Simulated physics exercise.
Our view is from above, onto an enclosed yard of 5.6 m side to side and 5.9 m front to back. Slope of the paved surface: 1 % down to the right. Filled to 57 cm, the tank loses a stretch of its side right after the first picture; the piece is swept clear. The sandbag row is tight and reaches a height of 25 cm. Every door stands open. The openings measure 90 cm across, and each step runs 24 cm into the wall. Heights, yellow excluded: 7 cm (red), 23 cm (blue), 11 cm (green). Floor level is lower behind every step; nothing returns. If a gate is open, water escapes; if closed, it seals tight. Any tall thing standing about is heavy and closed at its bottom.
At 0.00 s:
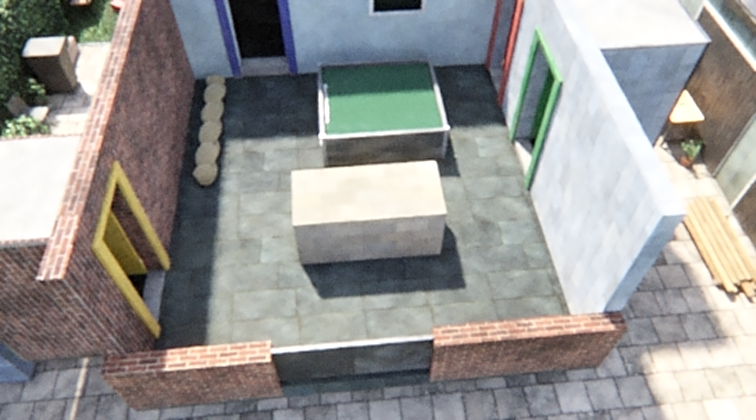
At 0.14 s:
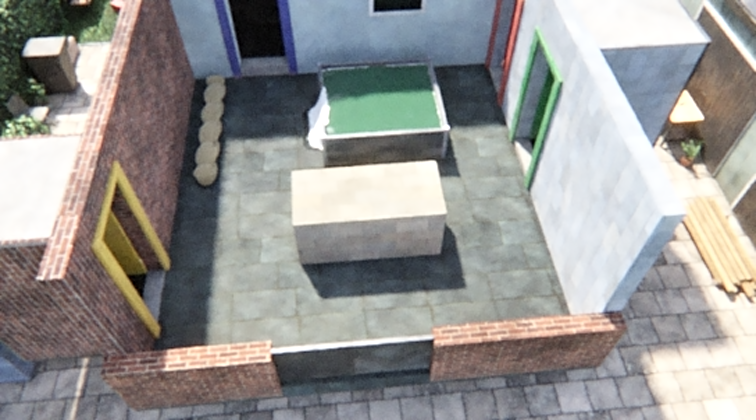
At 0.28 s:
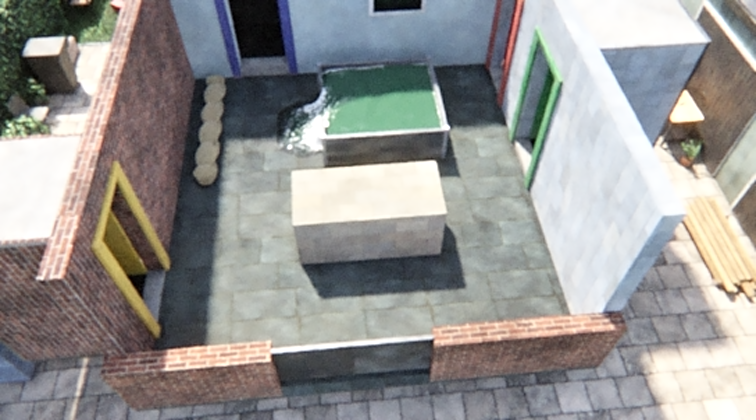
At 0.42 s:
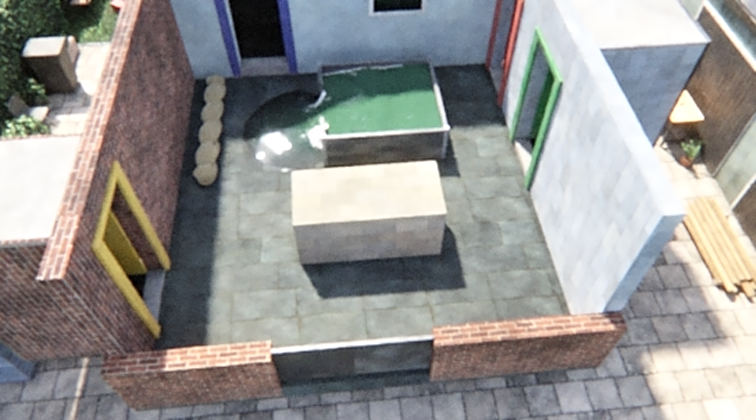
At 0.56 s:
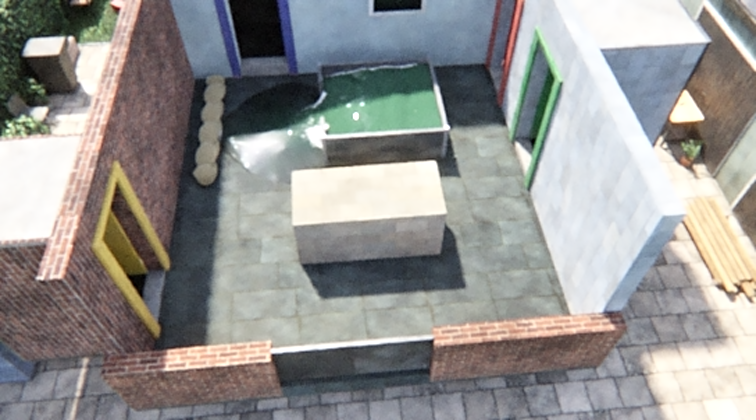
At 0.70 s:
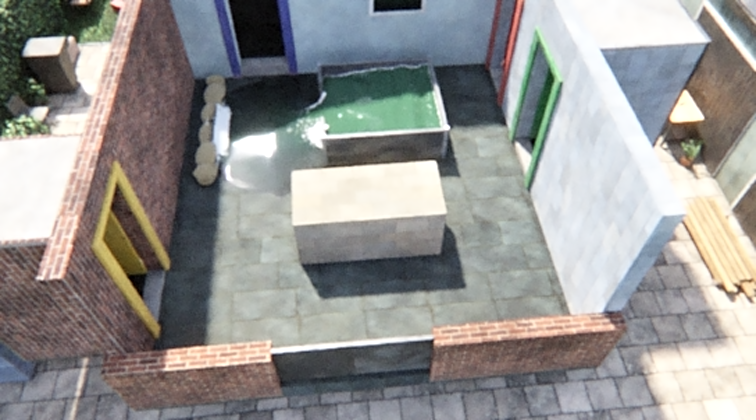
A paved, walled yard is seen from above, with a yellow-framed doorway at left, a purple one at the back, a green one at right and a low brick wall in front. A pale block sits mid-yard before a tank of green water, with round tan objects lining the left wall. Water pours from the tank's left side, spreads leftward across the grey paving and splashes against the tan objects, while the camera stays still.
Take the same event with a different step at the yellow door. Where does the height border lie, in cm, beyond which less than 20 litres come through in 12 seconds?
It lies at roughly 6 cm.
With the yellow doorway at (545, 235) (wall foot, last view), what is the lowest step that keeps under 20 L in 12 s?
Roughly 7.0 cm, give or take.
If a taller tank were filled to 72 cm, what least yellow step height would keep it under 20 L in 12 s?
Then a height close to 9.0 cm.
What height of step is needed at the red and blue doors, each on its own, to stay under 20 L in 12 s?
About 10.0 cm at red and about 17 cm at blue.
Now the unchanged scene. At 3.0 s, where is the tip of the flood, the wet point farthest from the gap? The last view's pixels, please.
At about (150, 380).
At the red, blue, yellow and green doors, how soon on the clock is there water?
Times: Red 3.8 s, blue 0.9 s, yellow 2.0 s, green 5.5 s.
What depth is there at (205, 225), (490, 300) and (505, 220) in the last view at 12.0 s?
Going through the spots in order gives 5, 10 and 6 centimetres.
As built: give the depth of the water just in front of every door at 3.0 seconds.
Red door 0 cm, blue door 17 cm, yellow door 6 cm, green door 0 cm.
After 1.4 s water covers 20 % of the floor, deepest (31 cm) near (229, 135); it has not reached the yellow door.
After 3.0 s water covers 40 % of the floor, deepest (23 cm) near (234, 81); 6 cm at the yellow door, 1 litre in over its 5 cm step.
After 12.0 s water covers 95 % of the floor, deepest (12 cm) near (567, 344); 5 cm at the yellow door, 31 litres in over its 5 cm step.
At the yellow door as built, the water arrived by 2.0 s and peaked near 9 cm at 8.2 s.
Run again over the same 12 s with other heights there, 32 litres in over 5 cm, 8 litres over 8 cm. The limit of 20 litres is kept from about 6 cm up.
